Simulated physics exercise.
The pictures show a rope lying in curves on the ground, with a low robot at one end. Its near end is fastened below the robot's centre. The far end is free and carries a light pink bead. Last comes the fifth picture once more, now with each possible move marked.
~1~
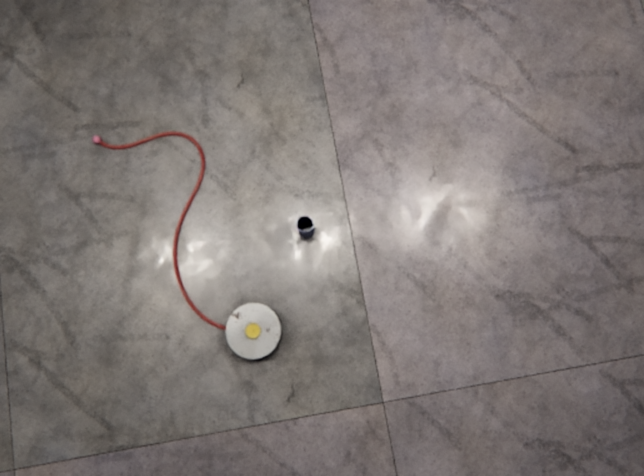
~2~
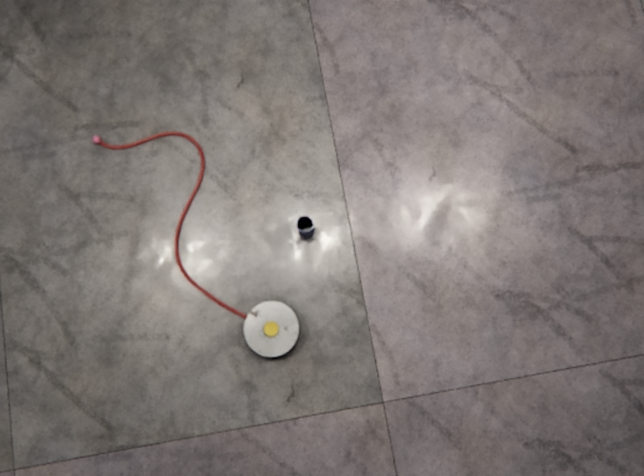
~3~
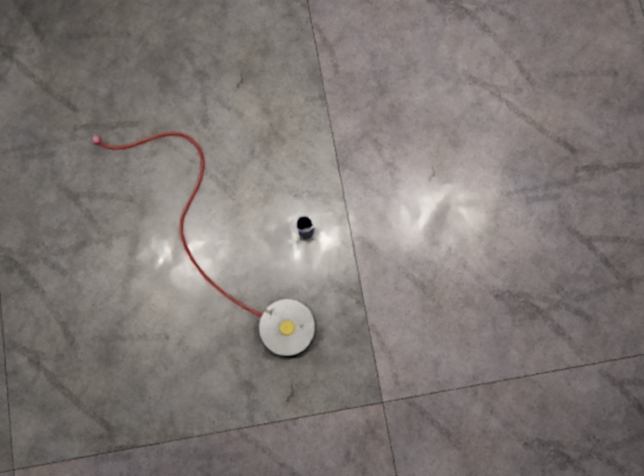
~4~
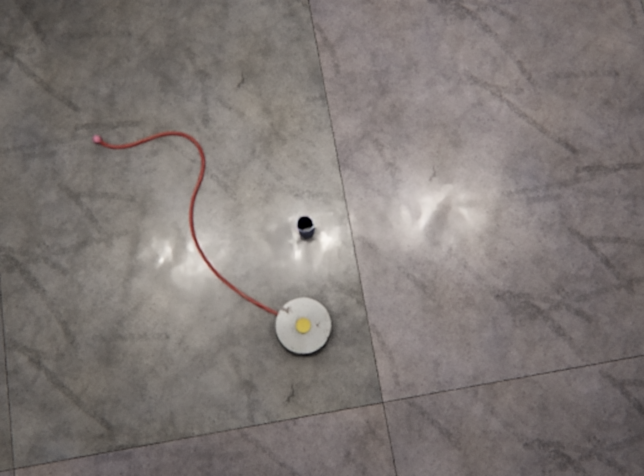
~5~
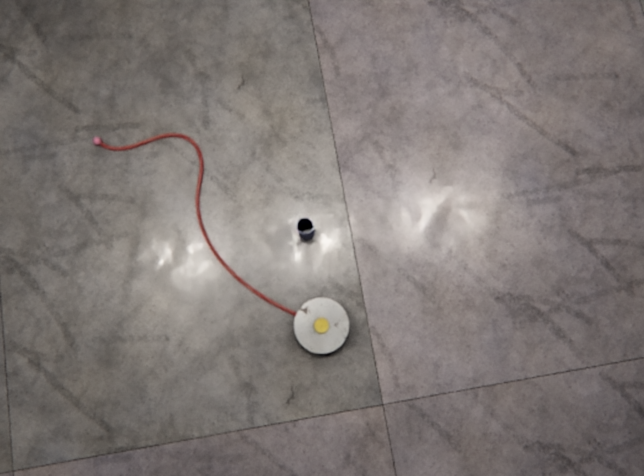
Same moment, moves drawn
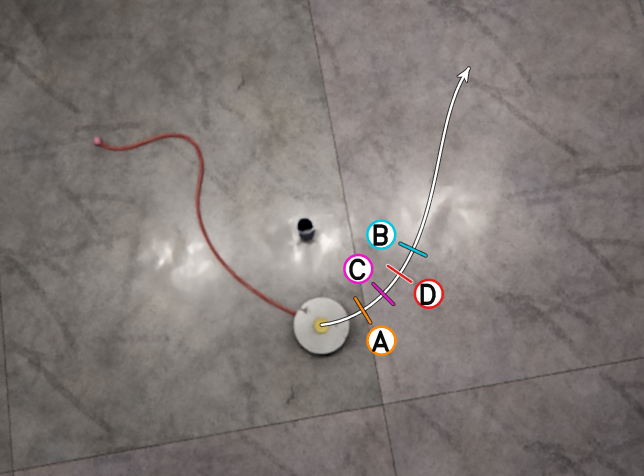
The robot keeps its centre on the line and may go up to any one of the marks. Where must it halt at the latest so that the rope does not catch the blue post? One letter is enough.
B is the last safe stop.
On the marked copy, A at (363, 310); B at (413, 250); C at (383, 294); D at (400, 274); the route from (322, 325) via (427, 212) to (469, 68).
Taking B. A third of the way, robot (364, 310), middle of the rope (215, 215), free end (97, 141).
Two thirds of the way, robot (396, 280), middle of the rope (230, 218), free end (97, 141).
When it is over, robot (415, 248), middle of the rope (240, 218), free end (98, 142); nothing has been touched.
As for the rest, A is safe but short; C is safe but short; D is safe but short.
